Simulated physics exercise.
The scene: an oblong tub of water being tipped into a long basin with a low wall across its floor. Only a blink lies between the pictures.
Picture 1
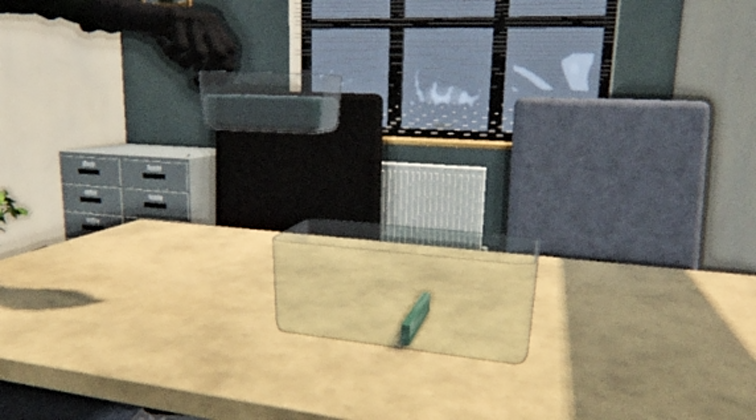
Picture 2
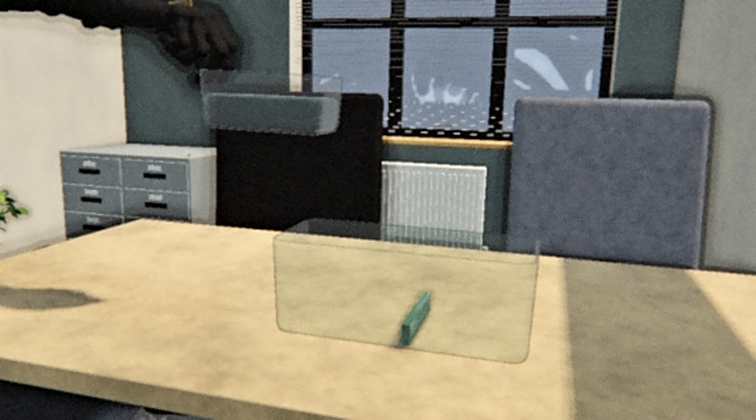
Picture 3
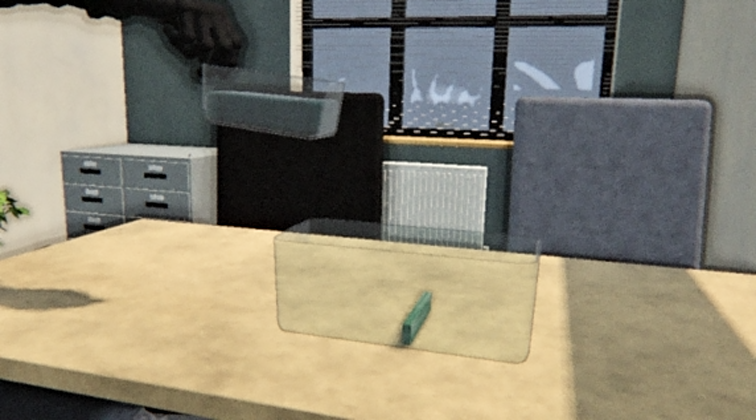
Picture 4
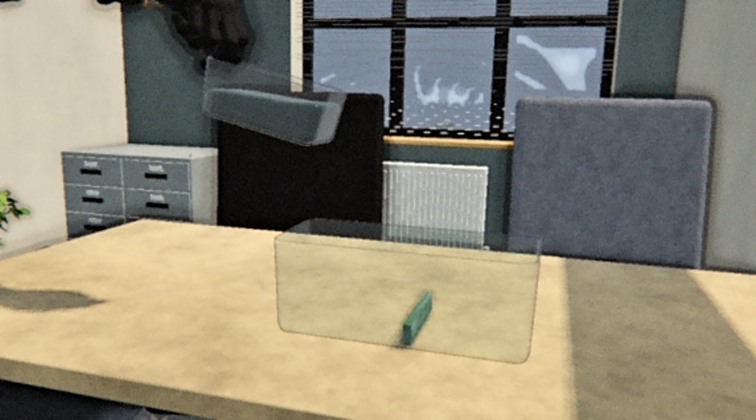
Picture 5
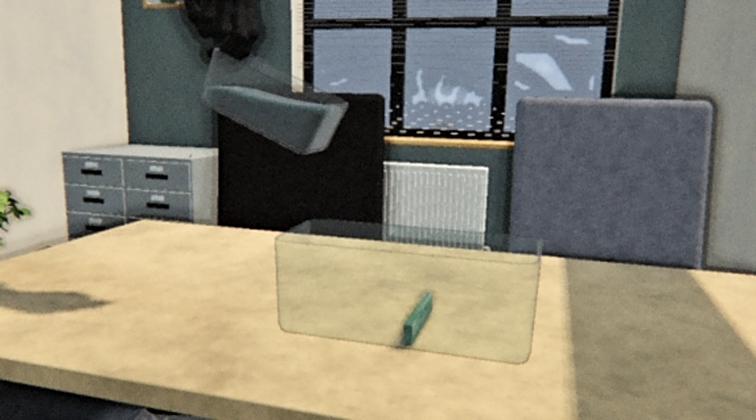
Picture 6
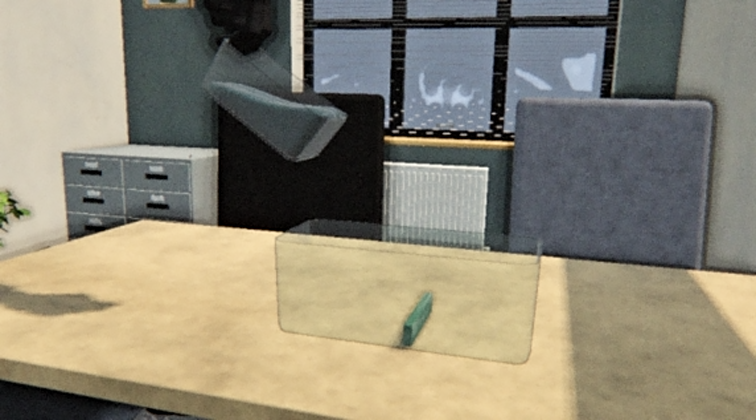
To begin with, a dark-gloved hand holds a clear oblong tub of water almost level above a tabletop, up and to the left of a long, see-through basin with a low green wall inside. The hand then tilts the tub steadily, its right end dipping more steeply, while the basin stays still.
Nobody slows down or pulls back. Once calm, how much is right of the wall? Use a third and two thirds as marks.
In the end under a third is right of the wall.
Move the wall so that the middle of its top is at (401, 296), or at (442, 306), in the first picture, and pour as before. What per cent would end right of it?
Roughly 10 per cent, and 10 per cent.
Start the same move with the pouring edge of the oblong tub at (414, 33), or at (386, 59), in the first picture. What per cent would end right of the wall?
Roughly 60 per cent, and 50 per cent.
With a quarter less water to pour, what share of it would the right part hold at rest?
About 15 per cent.
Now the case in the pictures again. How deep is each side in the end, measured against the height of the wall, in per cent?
Some 60 per cent left and 20 right.
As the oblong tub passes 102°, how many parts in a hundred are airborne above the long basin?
Some 45 per cent.
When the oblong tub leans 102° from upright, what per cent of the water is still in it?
Some 10 per cent.
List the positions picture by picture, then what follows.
Tilt 0°; pouring edge (332, 77); surface from (220, 97) to (331, 99); the long basin's rim runs from (291, 230) to (538, 252); the wall's top is at (417, 309), in the first frame.
Tilt 2°; pouring edge (333, 79); surface from (220, 96) to (332, 100), in the second frame.
Tilt 6°; pouring edge (336, 84); surface from (221, 93) to (333, 101), in the third frame.
Tilt 14°; pouring edge (338, 94); surface from (221, 92) to (334, 105), in the fourth frame.
Tilt 23°; pouring edge (338, 106); surface from (222, 89) to (337, 108), in the fifth frame.
Tilt 35°; pouring edge (336, 121); surface from (221, 83) to (333, 111); 1 per cent is over the edge, in the sixth frame.
A moment on, the oblong tub is tipped right over and 8 per cent is still to pour, 44 is left of the wall and 0 right of it.
Next, the oblong tub is tipped right over and 0 per cent is still to pour, 72 is left of the wall and 12 right of it.
Then the oblong tub is tipped right over and 0 per cent is still to pour, 70 is left of the wall and 22 right of it.
Later the oblong tub is tipped right over and 0 per cent is still to pour, 70 is left of the wall and 22 right of it.
In the end 70 per cent lies left of the wall, 22 right of it and 8 outside.
